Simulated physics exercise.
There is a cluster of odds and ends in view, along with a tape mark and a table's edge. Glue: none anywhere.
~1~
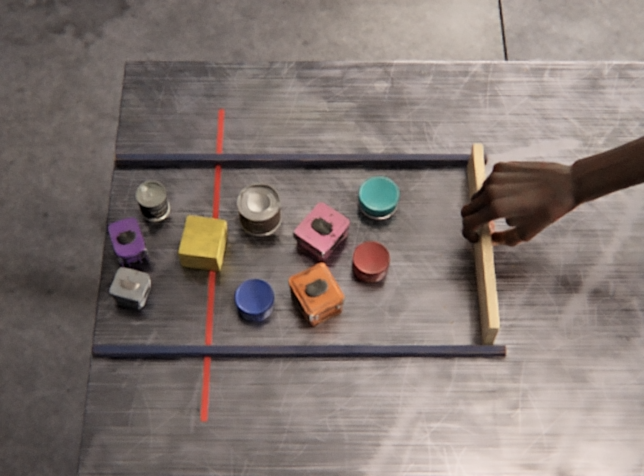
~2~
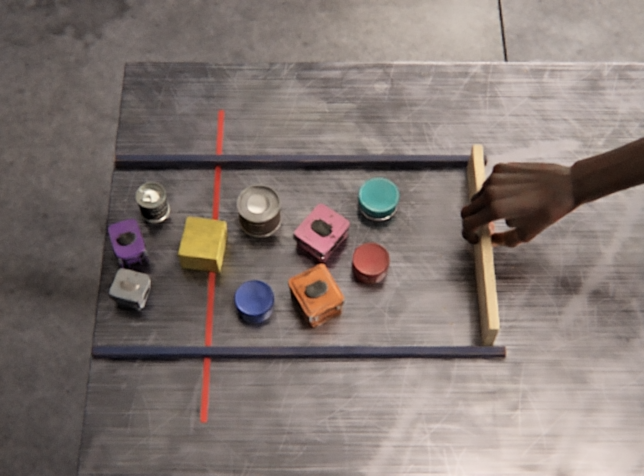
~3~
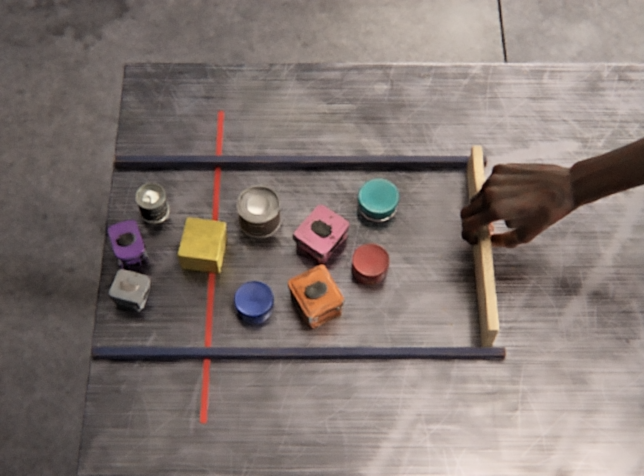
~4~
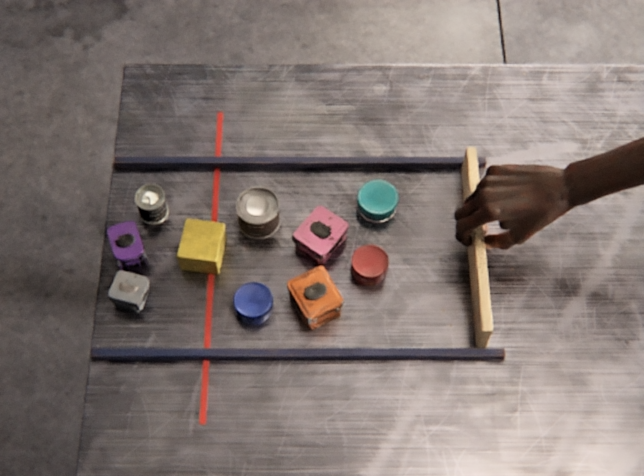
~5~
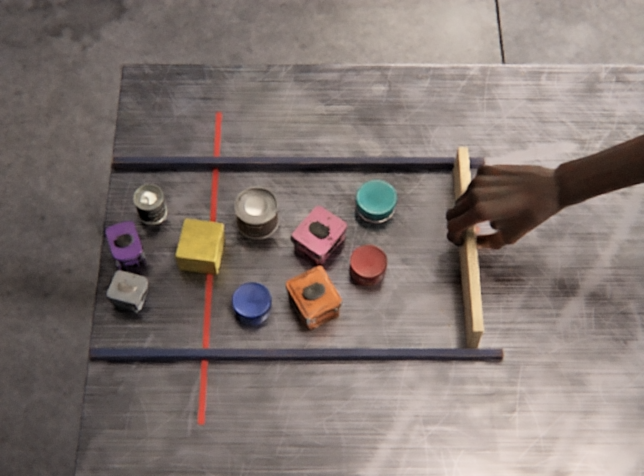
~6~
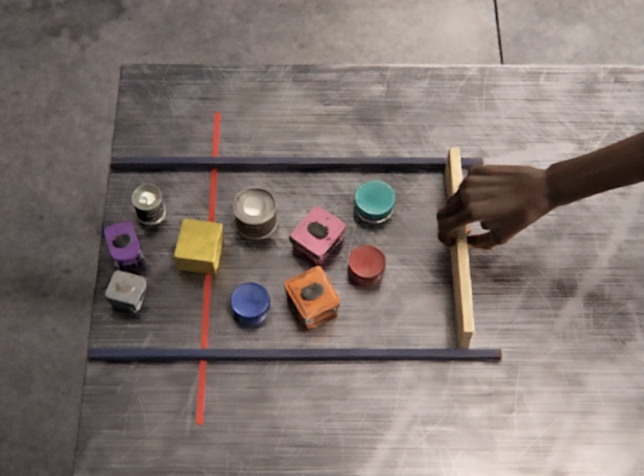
A hand gripping a light wooden board at the right end of two dark rails stays nearly still at first, then slides the board a short way left. The purple and grey cases, yellow block, turquoise tin and other small containers stay in place around the red tape, untouched by the board.
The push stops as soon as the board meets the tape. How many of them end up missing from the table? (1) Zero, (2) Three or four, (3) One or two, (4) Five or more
1.
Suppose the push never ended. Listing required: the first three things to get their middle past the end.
Order, earliest first: Purple case, black pot, grey case.
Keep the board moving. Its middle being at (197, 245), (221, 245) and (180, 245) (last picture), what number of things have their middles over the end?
1, 0 and 3.
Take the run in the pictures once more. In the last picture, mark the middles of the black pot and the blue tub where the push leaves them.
In the last picture the black pot sits at (118, 209) while the blue tub sits at (137, 307).
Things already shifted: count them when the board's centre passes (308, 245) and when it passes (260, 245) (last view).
I get 6 at the one place and 7 at the other.
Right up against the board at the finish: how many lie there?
My count gives 4.
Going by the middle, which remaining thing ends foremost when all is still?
The purple case.
Soon after, none off yet; purple case at rest near (125, 246); grey case at rest near (127, 292); black pot at rest near (149, 205).
At rest, the number that fall off is zero.
